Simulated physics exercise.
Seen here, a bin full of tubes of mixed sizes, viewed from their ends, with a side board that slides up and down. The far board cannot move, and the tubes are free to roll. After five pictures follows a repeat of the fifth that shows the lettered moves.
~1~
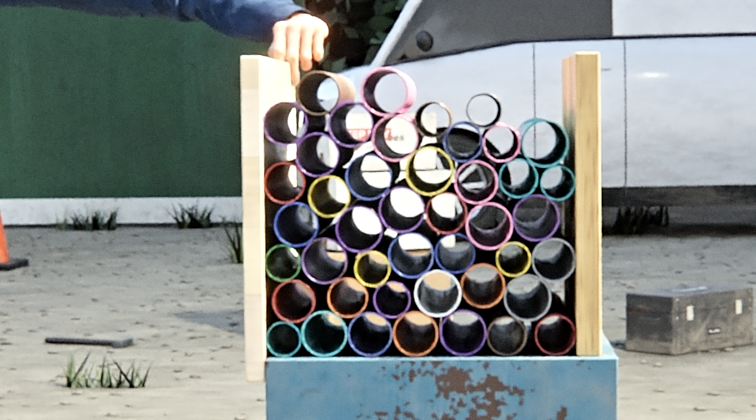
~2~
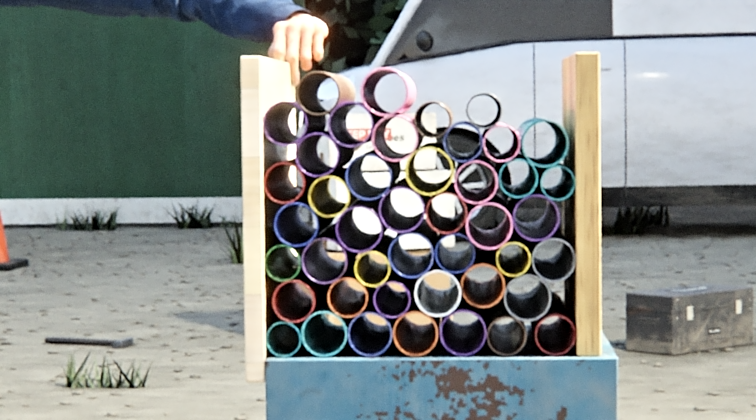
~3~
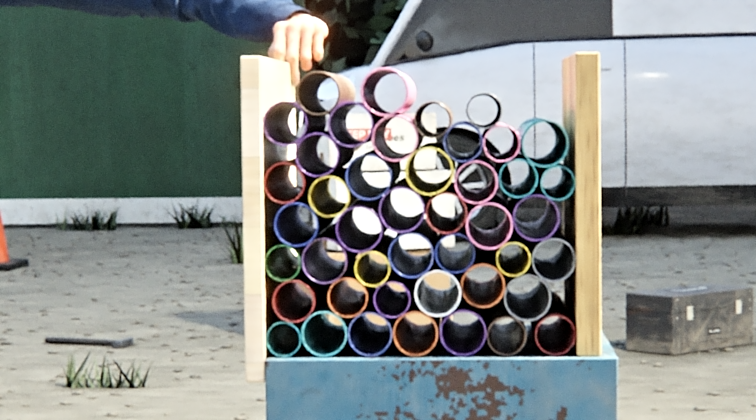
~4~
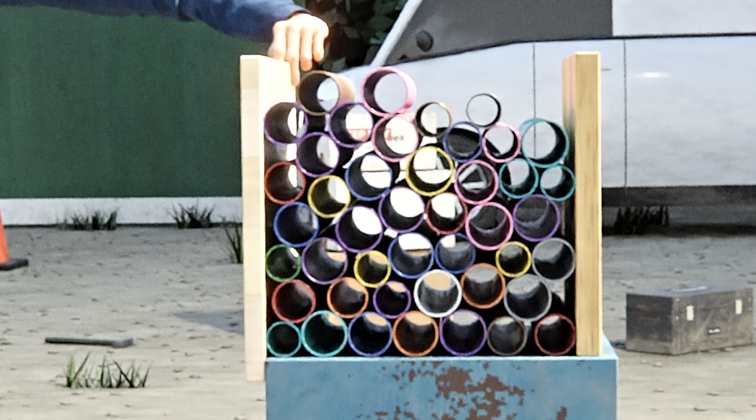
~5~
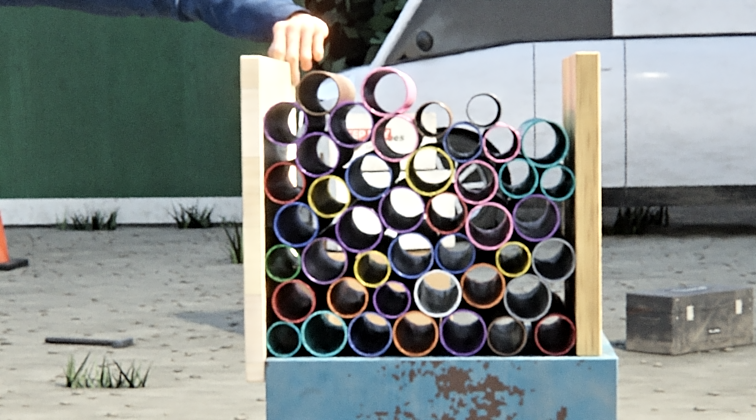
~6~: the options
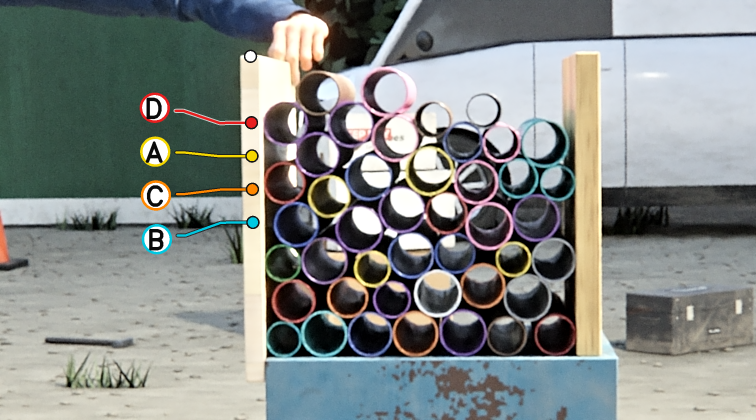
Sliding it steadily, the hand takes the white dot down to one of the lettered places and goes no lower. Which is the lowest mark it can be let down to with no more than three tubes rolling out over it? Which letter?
The answer is mark C.
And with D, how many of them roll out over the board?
The count is none.
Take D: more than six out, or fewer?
It loses fewer than six.
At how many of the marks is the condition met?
Three of the four.
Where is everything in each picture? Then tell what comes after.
In the first picture, a white tube (438, 294); a yellow tube (372, 269); a blue tube (297, 225).
In the second picture, a blue tube (297, 225); a red tube (446, 213).
In the third picture, a yellow tube (429, 171); a turquoise tube (558, 183).
In the fourth picture, a brown tube (433, 120); side board (272, 210).
In the fifth picture, a turquoise tube (283, 339); a brown tube (507, 336); a white tube (438, 294).
On the marked copy, A at (252, 156); B at (253, 223); C at (252, 189); D at (251, 123); the white dot at (250, 57).
Following C. Soon after the start, top of the board (262, 118).
Later, top of the board (263, 188).
In the end, top of the board (263, 189), two out over the board.
As for the rest, A none out over the board; B more than three out over the board; D none out over the board.
